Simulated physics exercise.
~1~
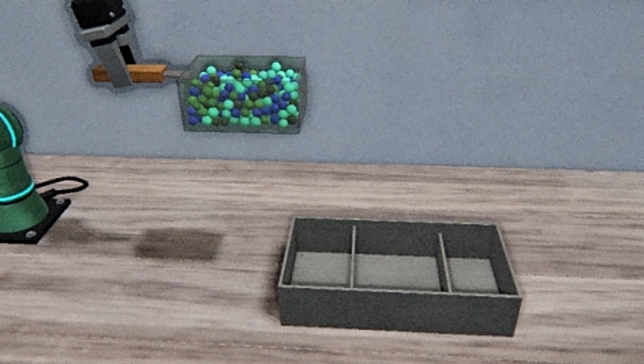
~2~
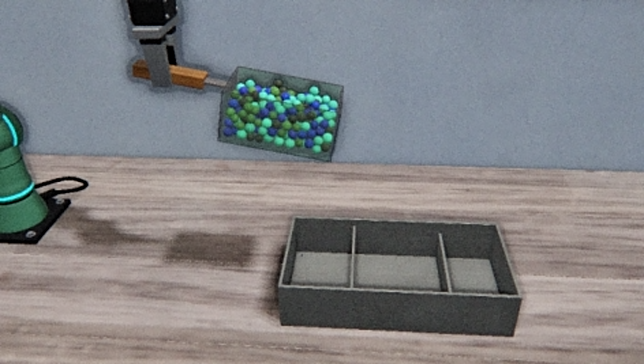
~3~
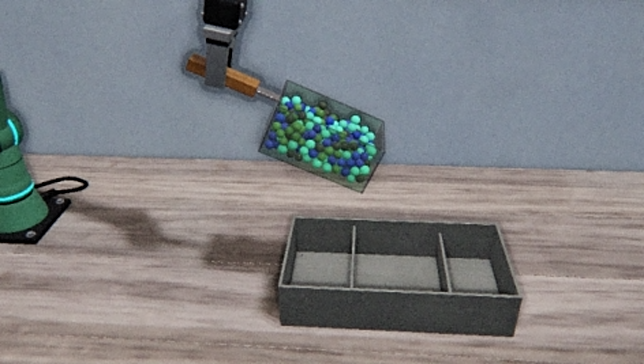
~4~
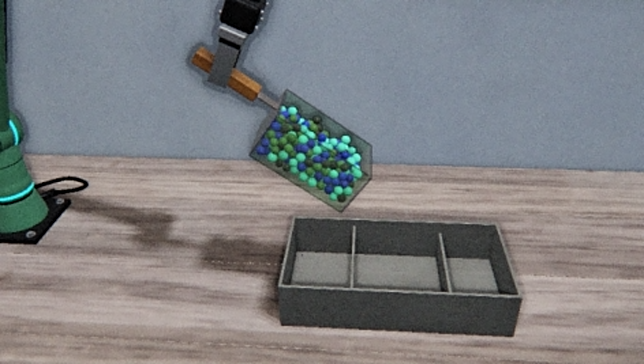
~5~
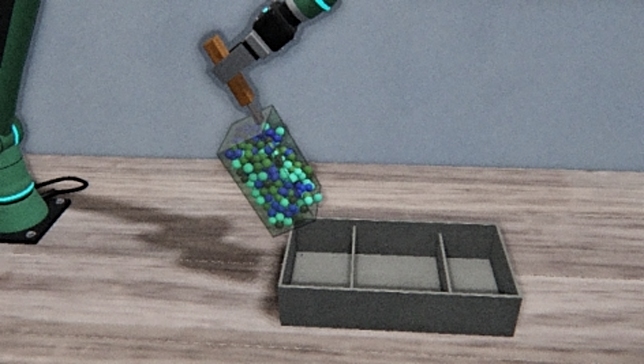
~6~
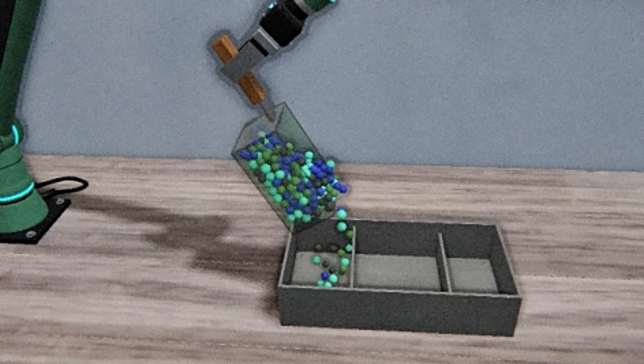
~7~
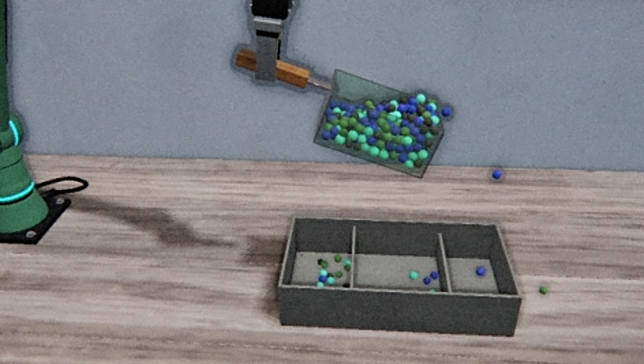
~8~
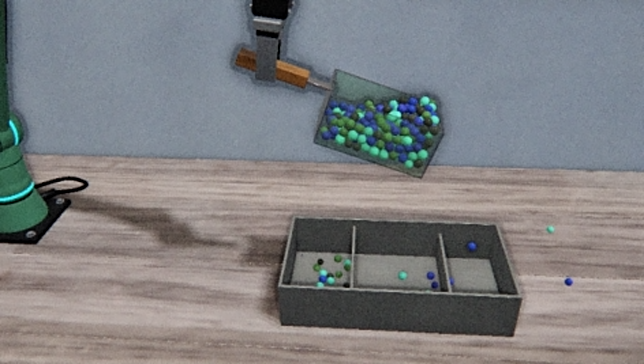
The clip opens with a robot arm holding a clear box of green, teal and blue balls above a wooden table, left of a grey crate split into three parts. The arm carries the box right and down, tipping it forward as it goes. It then draws back slightly left and tilts the box steeply beside the crate's left end. A small stream of balls spills into the left part. The arm swings the box right and up, levelling it partly, while a few balls scatter. It ends holding the still mostly full box above the crate, with several balls in the left part, few in the others, and strays to the right.
